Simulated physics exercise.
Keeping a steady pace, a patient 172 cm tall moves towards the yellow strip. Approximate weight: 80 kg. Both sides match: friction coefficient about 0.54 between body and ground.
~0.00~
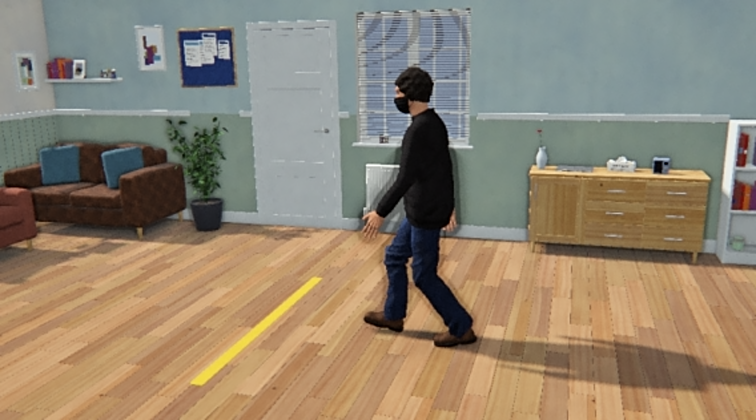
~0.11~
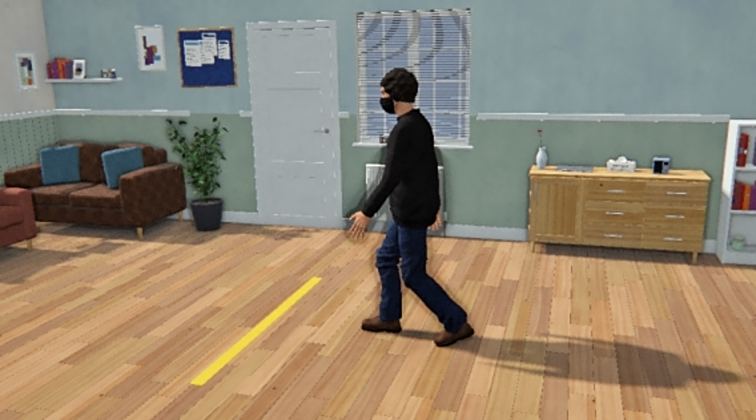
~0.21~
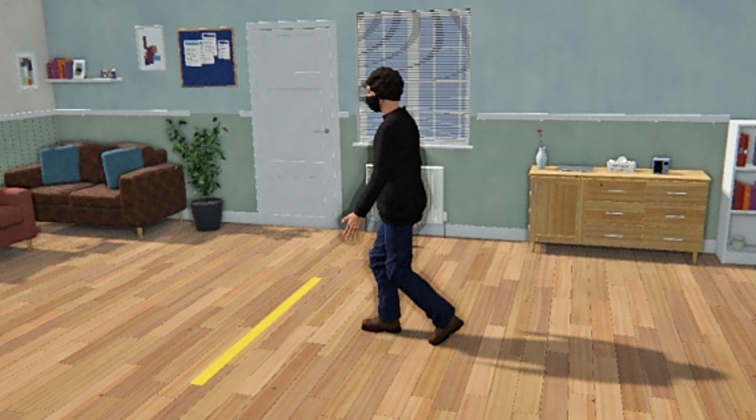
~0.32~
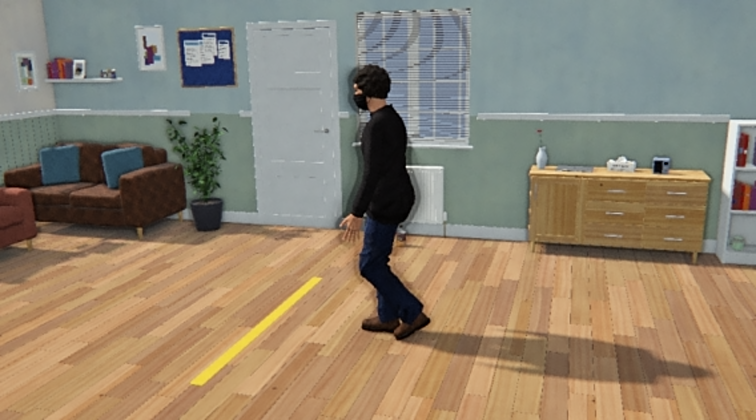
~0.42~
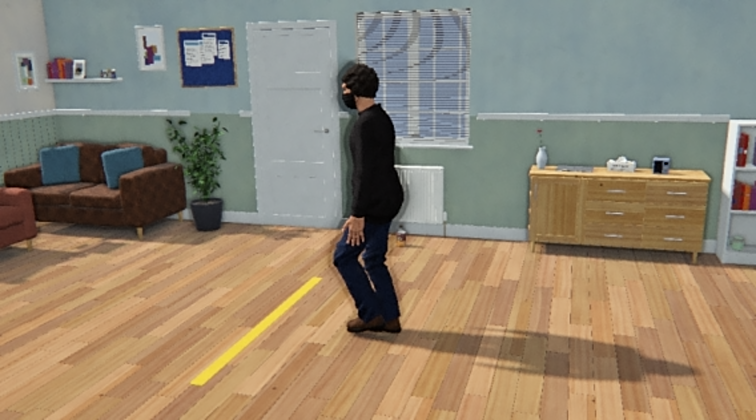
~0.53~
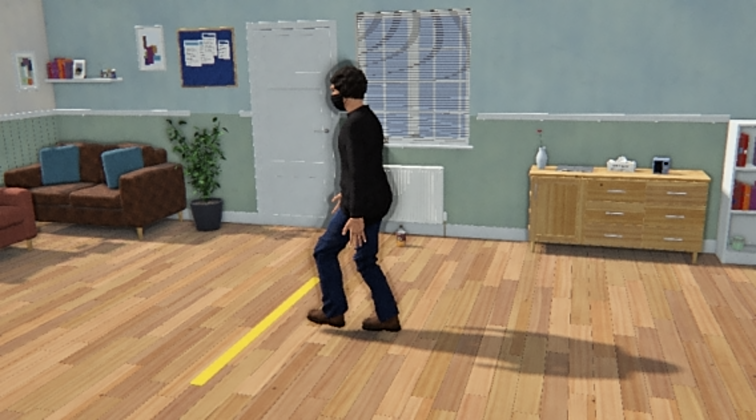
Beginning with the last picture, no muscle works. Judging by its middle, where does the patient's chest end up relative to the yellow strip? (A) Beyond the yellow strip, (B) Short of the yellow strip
Option B: Short of the yellow strip.
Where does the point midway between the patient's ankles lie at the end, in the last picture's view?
Roughly (333, 328).
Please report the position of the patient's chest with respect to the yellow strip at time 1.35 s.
It sits around 30 cm short of the mark.
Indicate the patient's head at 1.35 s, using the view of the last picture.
At that moment it is near (244, 312) in the last picture's view.
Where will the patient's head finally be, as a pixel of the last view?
The head finishes near (214, 342).
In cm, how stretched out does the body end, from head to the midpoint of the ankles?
Distance head to ankle midpoint: Approx. 70 cm.
After 0.80 s the patient's chest is 50 cm short of the yellow strip, near (333, 191) in the last picture's view; the patient's head 45 cm short of the yellow strip.
After 1.05 s the patient's chest is 38 cm short of the yellow strip, near (309, 255) in the last picture's view.
After 1.35 s the patient's chest is 28 cm short of the yellow strip, near (276, 301) in the last picture's view; the patient's head 3 cm short of the yellow strip.
When all is still (2.5 s), patient's hips stop short of the yellow strip; patient's chest stops short of the yellow strip.
